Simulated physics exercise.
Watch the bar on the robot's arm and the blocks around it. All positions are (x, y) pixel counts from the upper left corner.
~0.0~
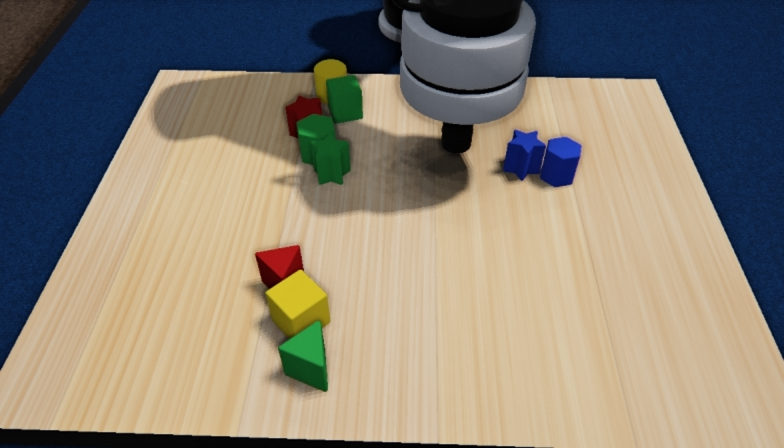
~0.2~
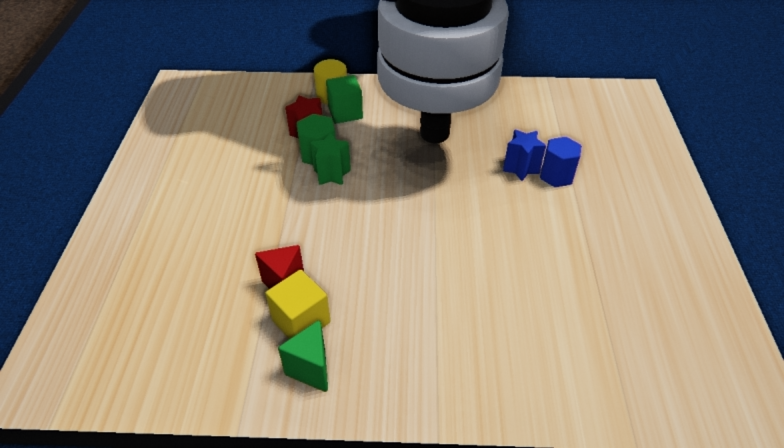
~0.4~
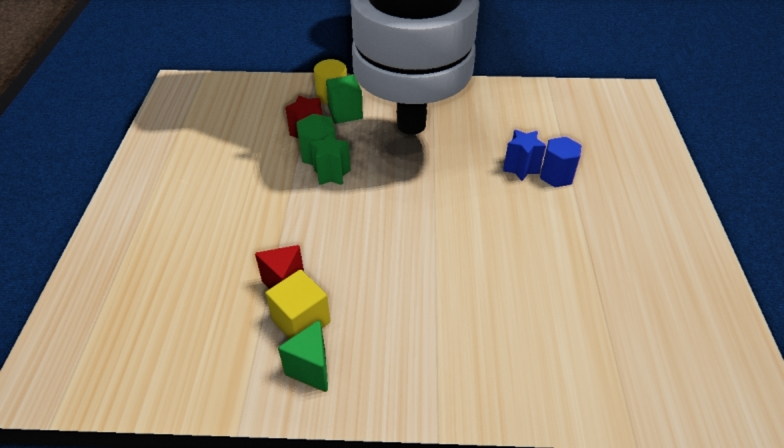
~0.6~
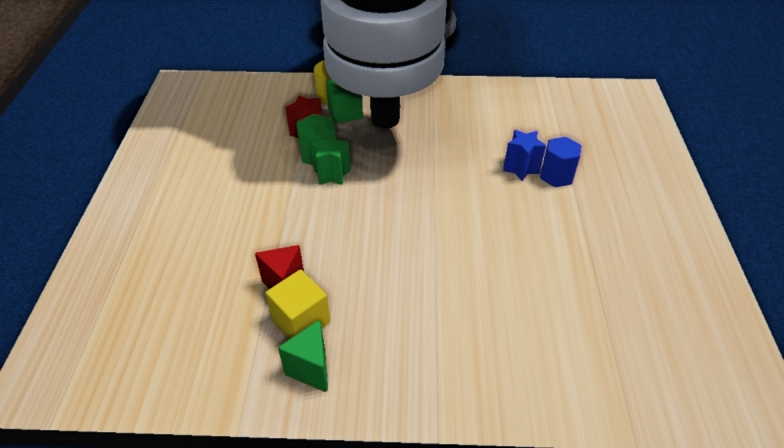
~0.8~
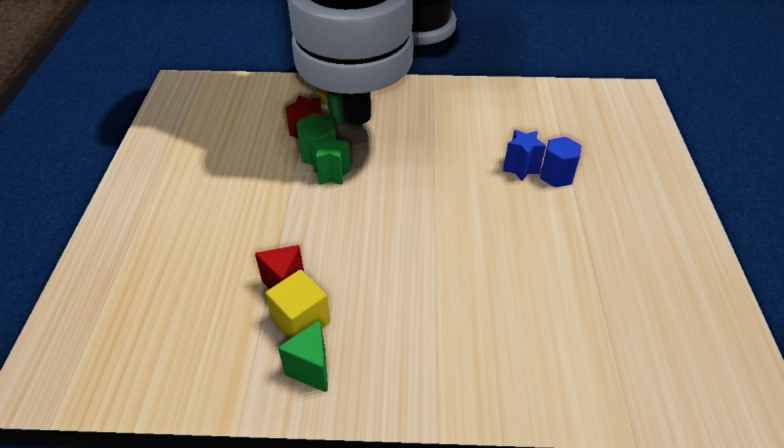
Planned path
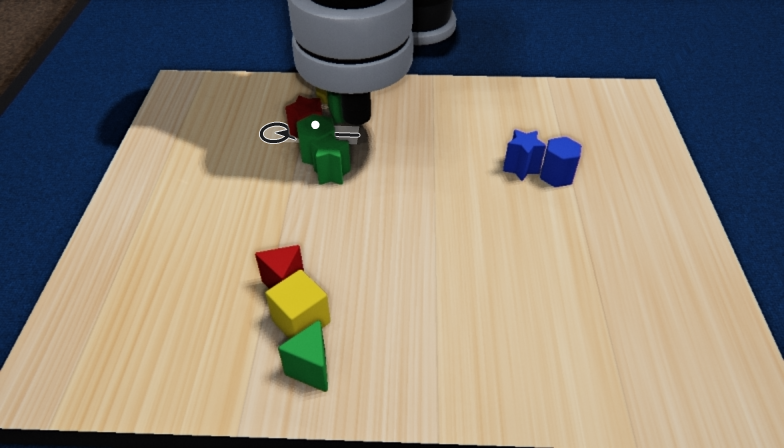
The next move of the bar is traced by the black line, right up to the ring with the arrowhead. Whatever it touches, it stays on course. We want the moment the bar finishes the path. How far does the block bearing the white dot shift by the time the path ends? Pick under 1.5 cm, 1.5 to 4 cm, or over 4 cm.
It shifts under 1.5 cm.
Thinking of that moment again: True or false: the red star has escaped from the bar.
The statement is incorrect.
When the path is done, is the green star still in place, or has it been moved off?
The green star does not move.
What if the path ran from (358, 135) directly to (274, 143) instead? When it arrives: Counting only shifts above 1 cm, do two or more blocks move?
Yes, that is how it ends up.
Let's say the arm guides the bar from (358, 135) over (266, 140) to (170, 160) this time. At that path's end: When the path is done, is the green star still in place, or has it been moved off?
Same place.
The line goes from (358, 135) to (275, 133); the dot is on the green hexagonal block.
The first path, step by step. Halfway along, bar at (314, 116); red star at (286, 105); green hexagonal block at (313, 126).
At the end, bar at (272, 115); red star at (243, 104); green hexagonal block at (312, 126), turned 15° anticlockwise; green star unmoved; green square block unmoved.
